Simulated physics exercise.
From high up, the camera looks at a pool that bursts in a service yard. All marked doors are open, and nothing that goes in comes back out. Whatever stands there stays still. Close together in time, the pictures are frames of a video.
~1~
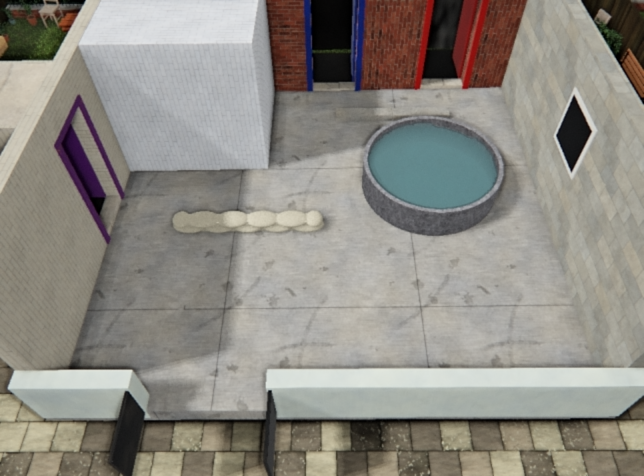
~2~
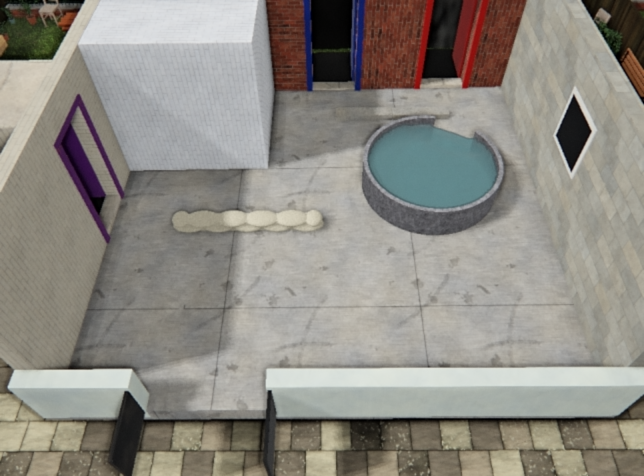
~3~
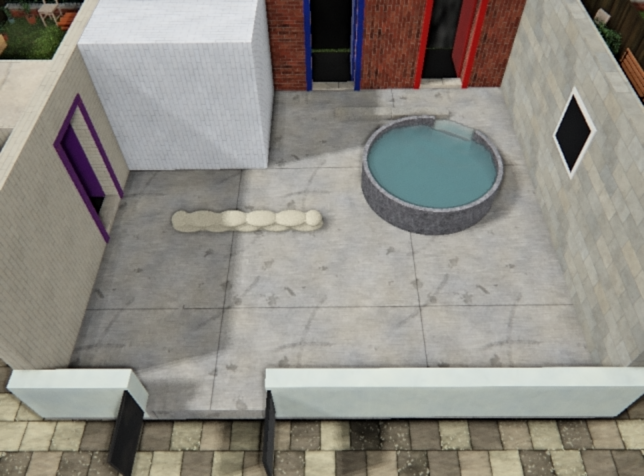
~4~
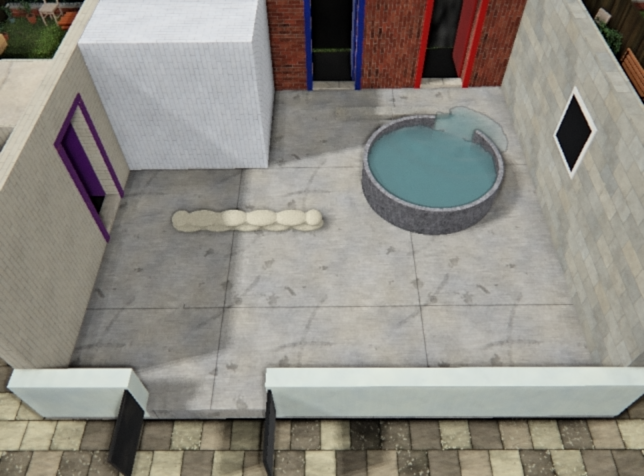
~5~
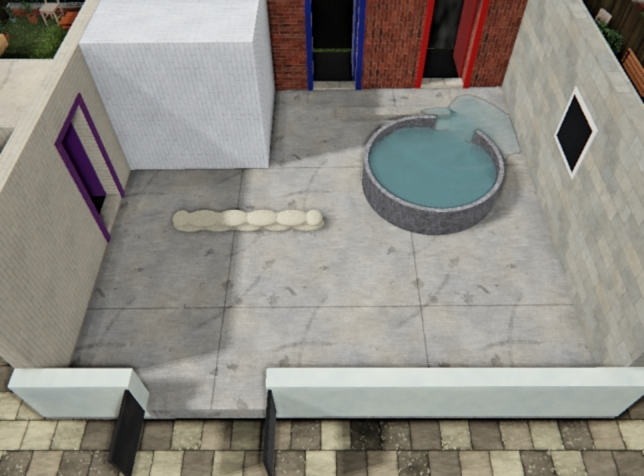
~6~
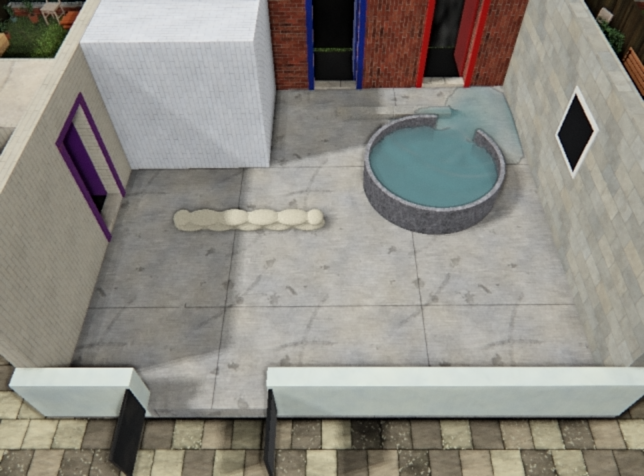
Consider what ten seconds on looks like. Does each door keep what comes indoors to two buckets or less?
Result: The purple door will be within bounds. The blue door will be within bounds. The red door will be over the limit.
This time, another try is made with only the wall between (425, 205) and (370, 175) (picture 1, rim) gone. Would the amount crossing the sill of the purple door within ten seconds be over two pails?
The purple one falls short.
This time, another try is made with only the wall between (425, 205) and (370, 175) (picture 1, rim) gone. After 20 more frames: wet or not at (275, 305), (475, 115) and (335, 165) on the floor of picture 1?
First soaked, second unwetted, third unwetted.
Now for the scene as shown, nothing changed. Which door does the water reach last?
It's the purple door.
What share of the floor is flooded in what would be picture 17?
About 15 %.
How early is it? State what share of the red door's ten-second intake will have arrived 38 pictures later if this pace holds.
Roughly 85 %.
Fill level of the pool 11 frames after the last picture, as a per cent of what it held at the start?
It works out to roughly 68 percent.
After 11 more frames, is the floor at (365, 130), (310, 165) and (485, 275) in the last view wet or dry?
First spot soaked, second not wet, third not wet.
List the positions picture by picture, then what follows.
The pool at (432, 164) is whole and still, in the first frame.
Water pours out on the pool's far side and has run to a hidden place, in the second frame.
The front is at a hidden place, out from the gap on the pool's far side, in the third frame.
Water pours out on the pool's far side and has run to (465, 110), in the fourth frame.
Water pours out on the pool's far side and has run to (468, 97), in the fifth frame.
Water pours out on the pool's far side and has run to (483, 87), in the sixth frame.
A moment on, water covers 10 % of the floor; the purple door not reached, the blue door not reached, the red door under two buckets in.
Next, water covers 15 % of the floor; the purple door not reached, the blue door not reached, the red door over two buckets in.
Then, water covers 30 % of the floor; the purple door not reached, the blue door wet at the sill, nothing in, the red door far over two buckets in.
Later, water covers 45 % of the floor; the purple door not reached, the blue door under two buckets in, the red door far over two buckets in.
In the end, water covers 70 % of the floor; the purple door wet at the sill, nothing in, the blue door under two buckets in, the red door far over two buckets in.
